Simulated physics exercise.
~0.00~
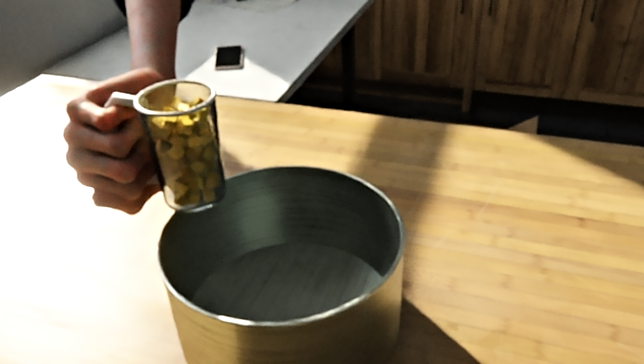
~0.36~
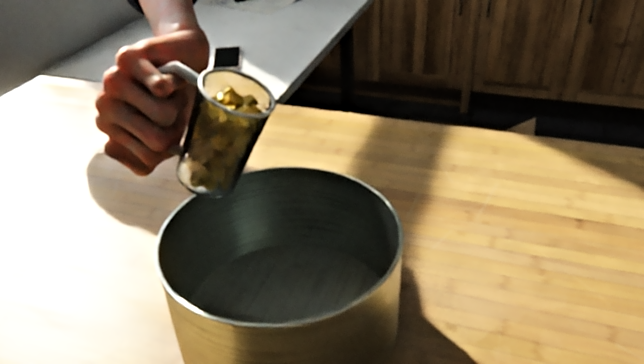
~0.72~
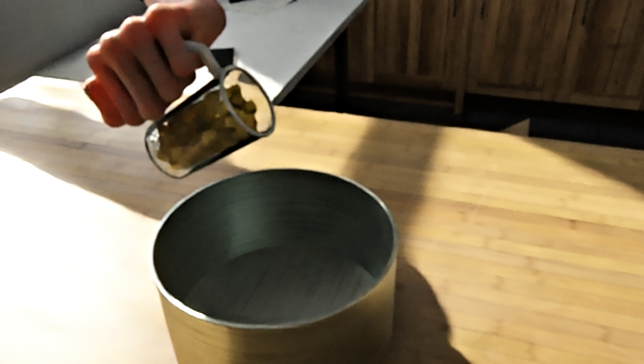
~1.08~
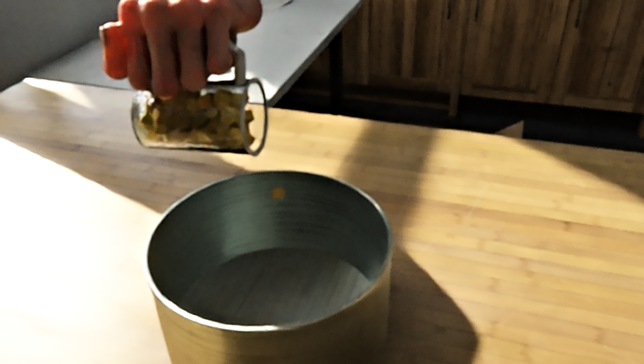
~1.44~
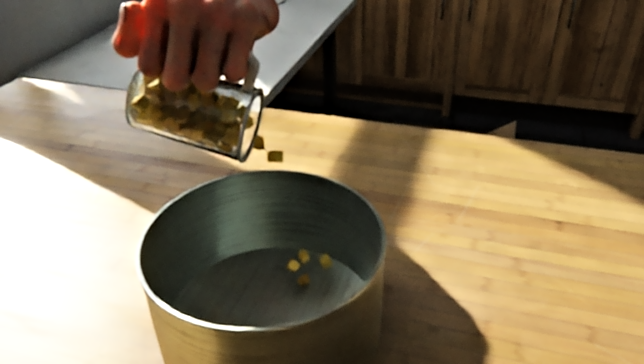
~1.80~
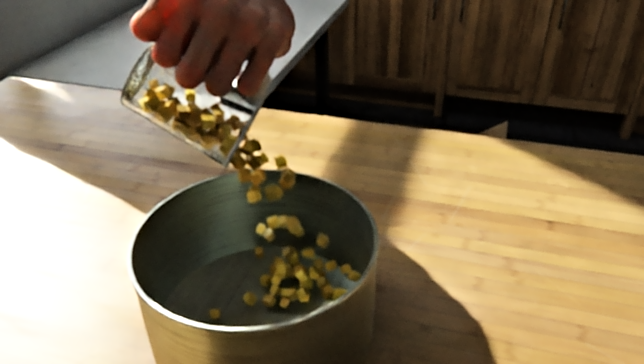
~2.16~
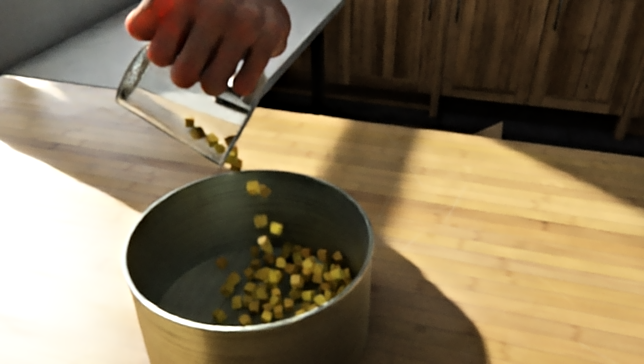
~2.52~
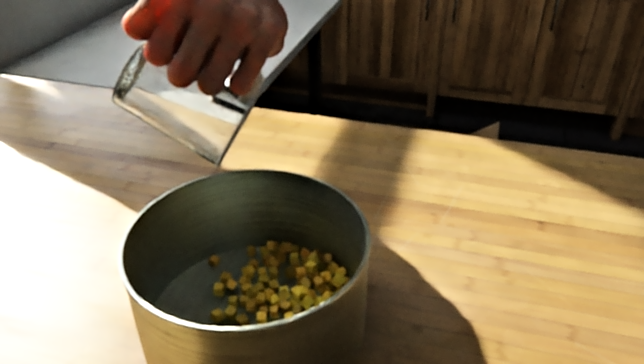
Small yellowish cubes fill a clear glass cup with a handle, held by a hand above a wide, empty metal pot on a sunlit wooden table. The hand lifts the cup and tips it to the right until it lies on its side, the cubes still mostly inside. One cube drops into the pot, then a few more follow. As the cup tilts further, mouth downward, the cubes tumble out in a thick stream that soon thins. At the end the hand holds the emptied cup tilted over the pot, and the cubes rest in a loose heap on its bottom.
